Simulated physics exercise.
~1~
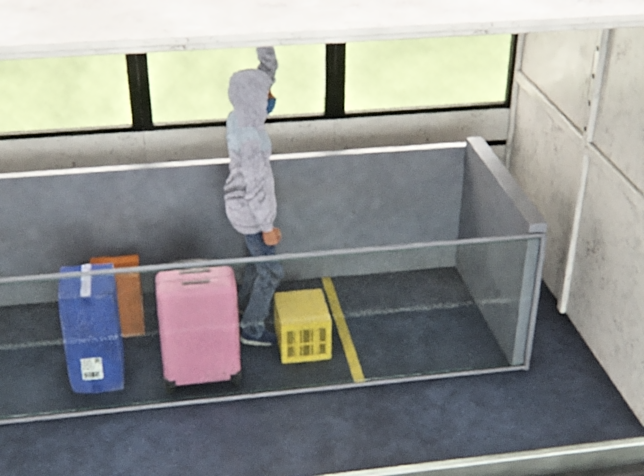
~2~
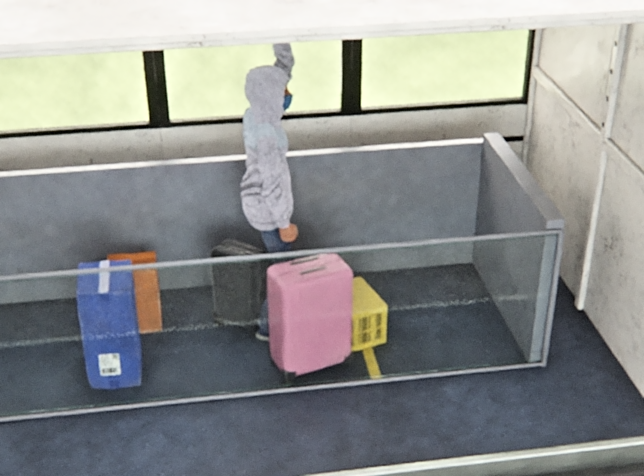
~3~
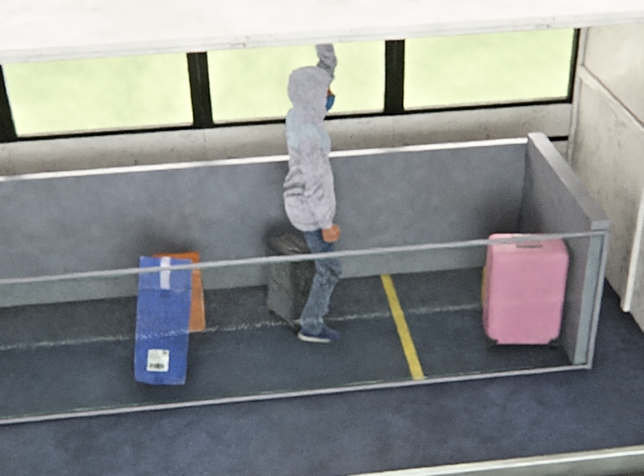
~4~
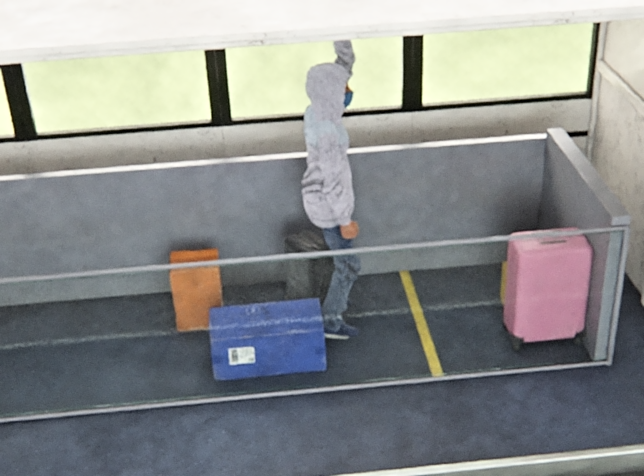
The footage shows a hooded person holding on in a bus bay as a pink wheeled case and a yellow crate slide right across the yellow line, a black case shifts slightly, and a blue bag leans, then ends on its side beside an unmoved orange pack.
